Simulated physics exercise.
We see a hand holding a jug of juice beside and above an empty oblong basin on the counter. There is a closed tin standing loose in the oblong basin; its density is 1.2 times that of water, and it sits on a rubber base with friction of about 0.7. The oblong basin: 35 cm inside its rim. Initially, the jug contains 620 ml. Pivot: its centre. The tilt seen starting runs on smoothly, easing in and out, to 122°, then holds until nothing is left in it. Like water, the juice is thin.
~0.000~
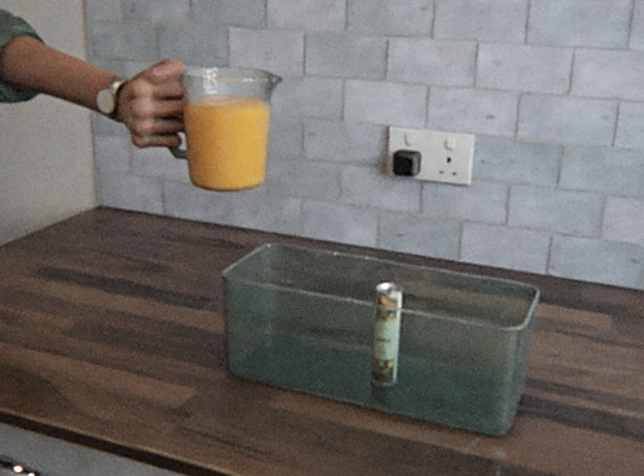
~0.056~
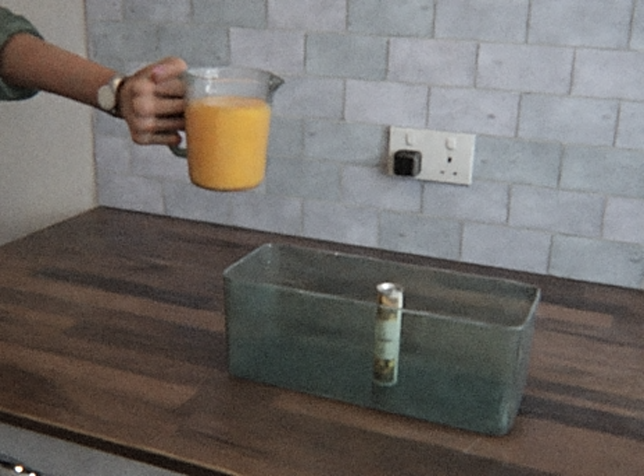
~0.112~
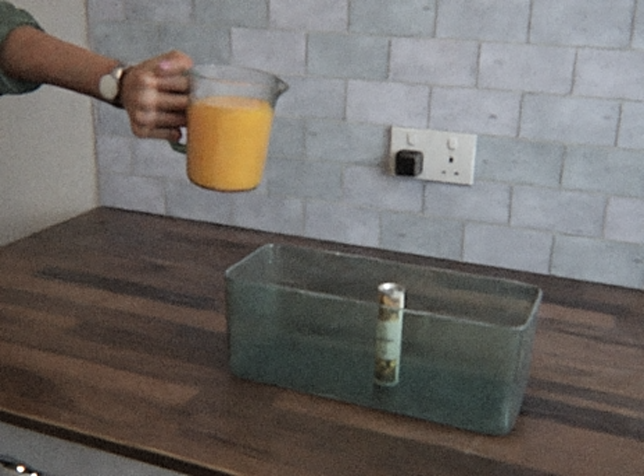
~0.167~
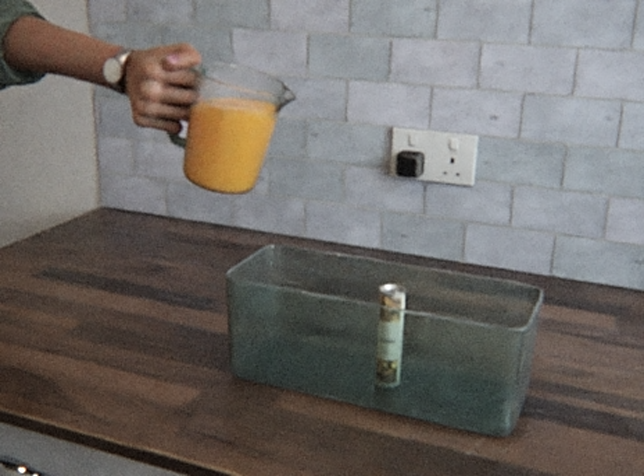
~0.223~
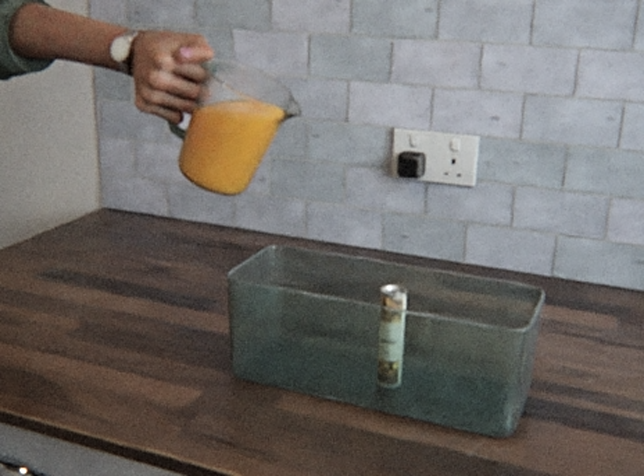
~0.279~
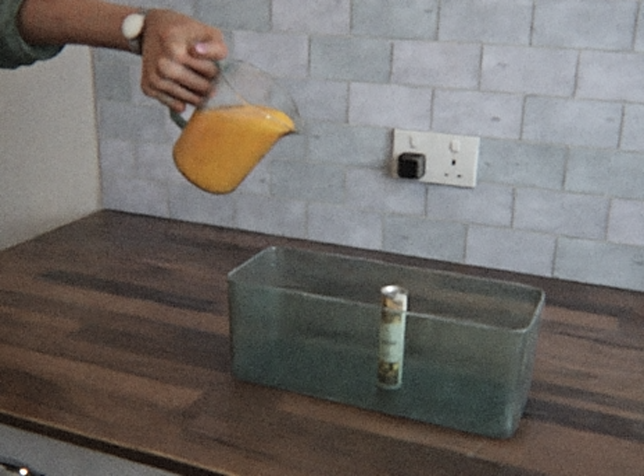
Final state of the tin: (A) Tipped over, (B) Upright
B.
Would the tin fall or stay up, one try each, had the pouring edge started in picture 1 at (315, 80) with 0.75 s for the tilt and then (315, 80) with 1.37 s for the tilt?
Run one: It tumbles. Run two: It tumbles.
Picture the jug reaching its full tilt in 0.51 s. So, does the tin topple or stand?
The tin stays on its base.
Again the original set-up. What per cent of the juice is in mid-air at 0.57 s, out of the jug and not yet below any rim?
Estimate: Some 30 % of the total.
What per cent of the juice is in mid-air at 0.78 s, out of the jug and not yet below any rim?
Near 10 per cent, I'd say.
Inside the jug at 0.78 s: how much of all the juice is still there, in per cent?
Around 4 in a hundred.
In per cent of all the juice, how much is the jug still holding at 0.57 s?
Roughly 54 percent.
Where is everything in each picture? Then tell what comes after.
In the first frame, it leans 0°; its right rim is at (281, 80); the juice meets the walls at (194, 99) and (266, 106); the oblong basin's rim runs from (244, 260) to (532, 309); the tin's top is at (389, 293).
In the second frame, it leans 2°; its right rim is at (283, 82); the juice meets the walls at (195, 99) and (267, 107).
In the third frame, it leans 7°; its right rim is at (288, 88); the juice meets the walls at (198, 99) and (270, 108).
In the fourth frame, it leans 14°; its right rim is at (295, 99); the juice meets the walls at (202, 101) and (276, 110).
In the fifth frame, it leans 25°; its right rim is at (301, 114); the juice meets the walls at (201, 111) and (284, 114).
In the sixth frame, it leans 37°; its right rim is at (304, 132); the juice meets the walls at (194, 121) and (295, 124).
By 0.57 s the tilt is 105° and 54 per cent is still to pour; the tin stands where it began.
By 0.78 s the tilt is 122° and 4 per cent is still to pour; the tin stands where it began.
By 1.01 s the tilt is 122° and 0 per cent is still to pour; the tin stands where it began.
By 1.25 s the tilt is 122° and 0 per cent is still to pour; the tin stands where it began.
At rest the tin stands where it began.
